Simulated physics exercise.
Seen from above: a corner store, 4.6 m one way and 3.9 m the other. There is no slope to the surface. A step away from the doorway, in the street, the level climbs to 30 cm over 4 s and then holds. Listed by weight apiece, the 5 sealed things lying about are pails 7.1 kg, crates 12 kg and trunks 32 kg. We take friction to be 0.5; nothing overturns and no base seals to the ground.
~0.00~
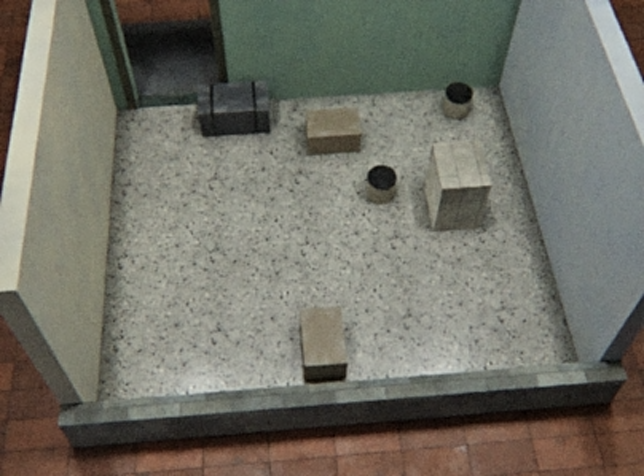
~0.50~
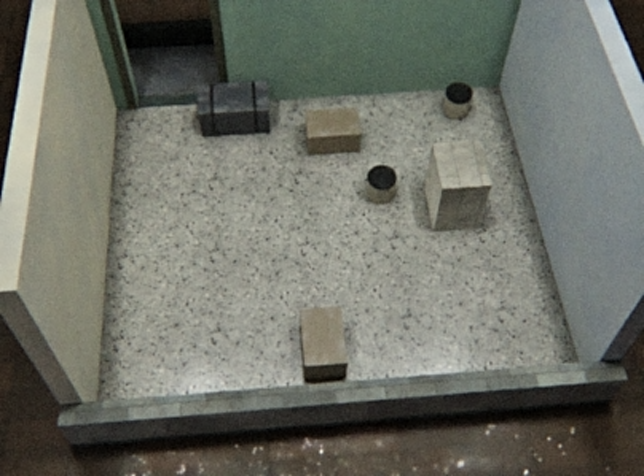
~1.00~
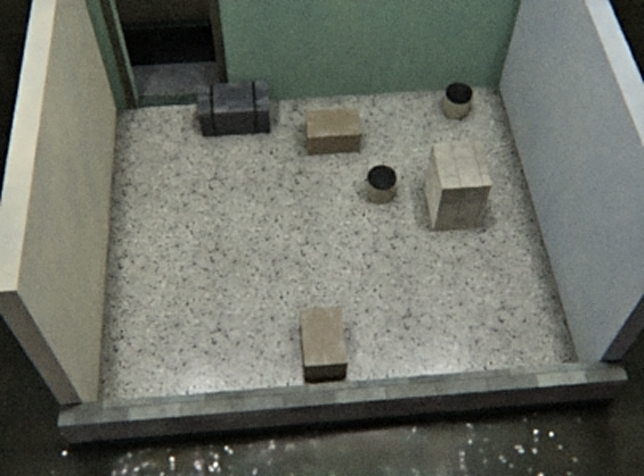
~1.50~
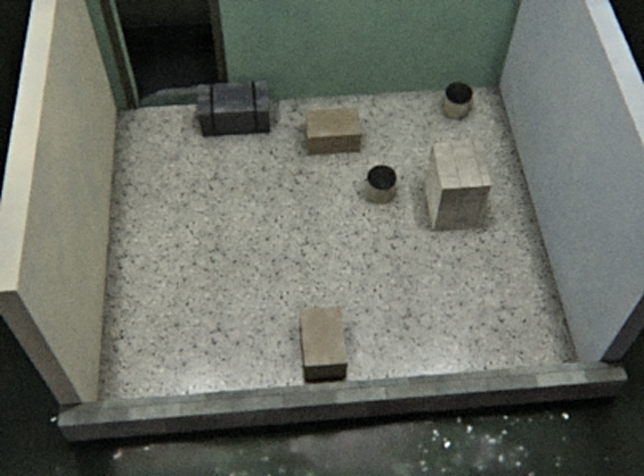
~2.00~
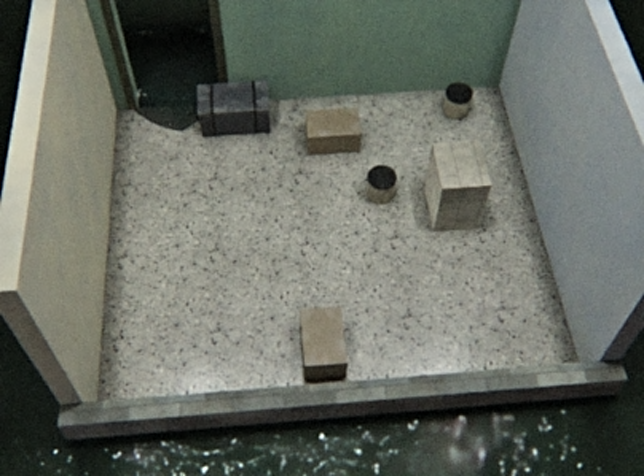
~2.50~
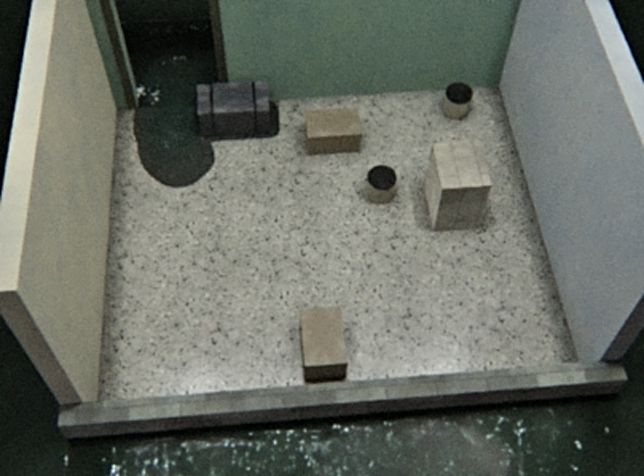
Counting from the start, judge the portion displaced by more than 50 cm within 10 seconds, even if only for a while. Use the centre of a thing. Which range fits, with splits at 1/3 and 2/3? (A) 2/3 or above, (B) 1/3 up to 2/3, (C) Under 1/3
B.
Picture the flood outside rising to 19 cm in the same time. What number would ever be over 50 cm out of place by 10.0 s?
That would give 1.
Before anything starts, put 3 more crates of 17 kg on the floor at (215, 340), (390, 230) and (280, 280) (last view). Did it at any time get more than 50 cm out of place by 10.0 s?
Result, in listed order: Exceeded / not exceeded / exceeded.
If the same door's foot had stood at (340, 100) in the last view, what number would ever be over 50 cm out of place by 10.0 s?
Result: 3 of them.
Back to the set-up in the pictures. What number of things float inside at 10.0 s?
The count is 2.
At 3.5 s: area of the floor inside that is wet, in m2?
Roughly 4.0 m2.
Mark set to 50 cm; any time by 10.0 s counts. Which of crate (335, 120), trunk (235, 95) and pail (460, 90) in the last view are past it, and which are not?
Taking them in that order, the first is within the limit, the second beyond the limit and the third within the limit.
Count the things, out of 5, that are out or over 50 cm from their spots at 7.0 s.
By that point, 2.
After 3.5 s 0 of 5 are over 50 cm from their spots; 0 afloat.
After 4.5 s 0 of 5 are over 50 cm from their spots; 0 afloat.
After 7.0 s 2 of 5 are over 50 cm from their spots; 0 afloat.
After 10.0 s 2 of 5 are over 50 cm from their spots, and 2 have been at some point; 2 afloat.
